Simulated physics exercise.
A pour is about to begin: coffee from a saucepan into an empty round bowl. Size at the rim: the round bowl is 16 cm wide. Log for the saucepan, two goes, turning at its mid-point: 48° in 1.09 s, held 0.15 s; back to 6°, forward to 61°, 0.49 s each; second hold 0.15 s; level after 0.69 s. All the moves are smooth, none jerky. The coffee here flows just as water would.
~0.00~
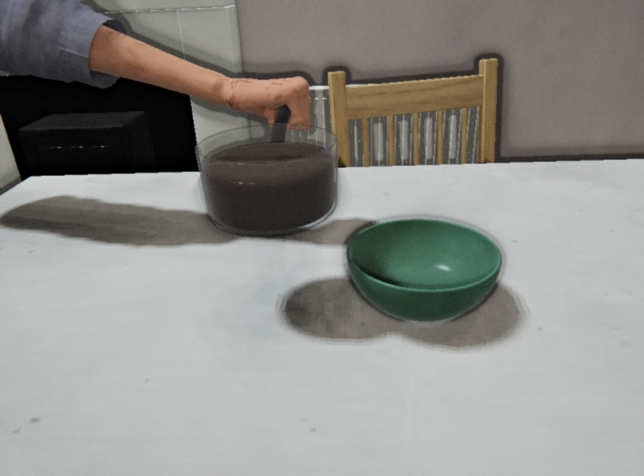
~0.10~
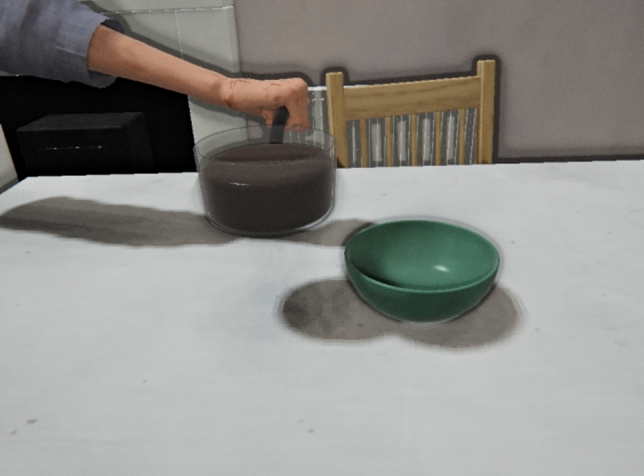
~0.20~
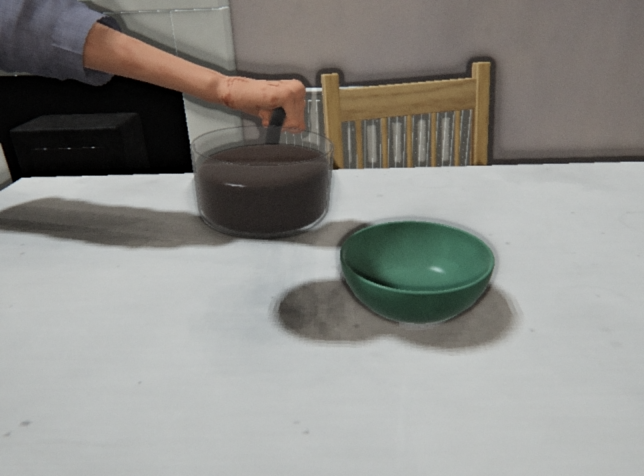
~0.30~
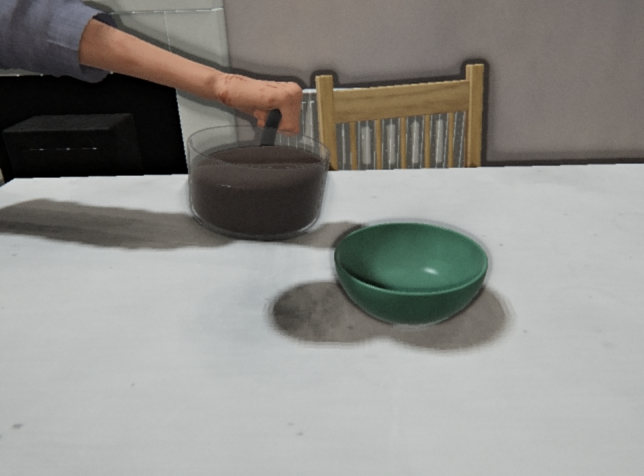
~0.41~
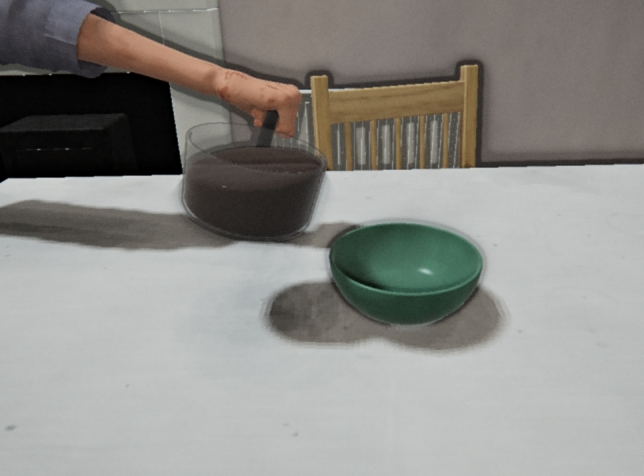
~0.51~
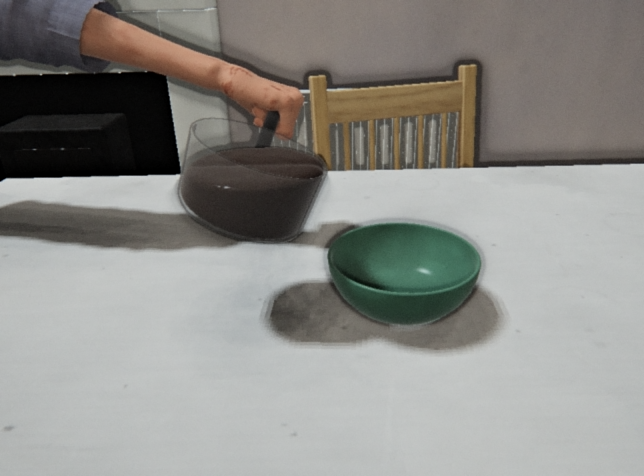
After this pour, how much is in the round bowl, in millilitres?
I would say roughly 505 ml ends up there.
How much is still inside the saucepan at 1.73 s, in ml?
About 340 ml.
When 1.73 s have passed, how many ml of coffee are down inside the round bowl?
Roughly 360 ml.
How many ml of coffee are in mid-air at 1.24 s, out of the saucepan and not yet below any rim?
Estimate: Some 50 ml.
By 1.24 s the tilt is 48° and the round bowl has 290 ml, the saucepan 360 ml, and 10 ml is on the table.
By 1.73 s the tilt is 6° and the round bowl has 365 ml, the saucepan 335 ml, and 15 ml is on the table.
By 2.37 s the tilt is 61° and the round bowl has 445 ml, the saucepan 225 ml, and 20 ml is on the table.
By 2.86 s the tilt is 11° and the round bowl has 505 ml, the saucepan 190 ml, and 20 ml is on the table.
At rest the round bowl has 505 ml, the saucepan 190 ml, and 20 ml is on the table.
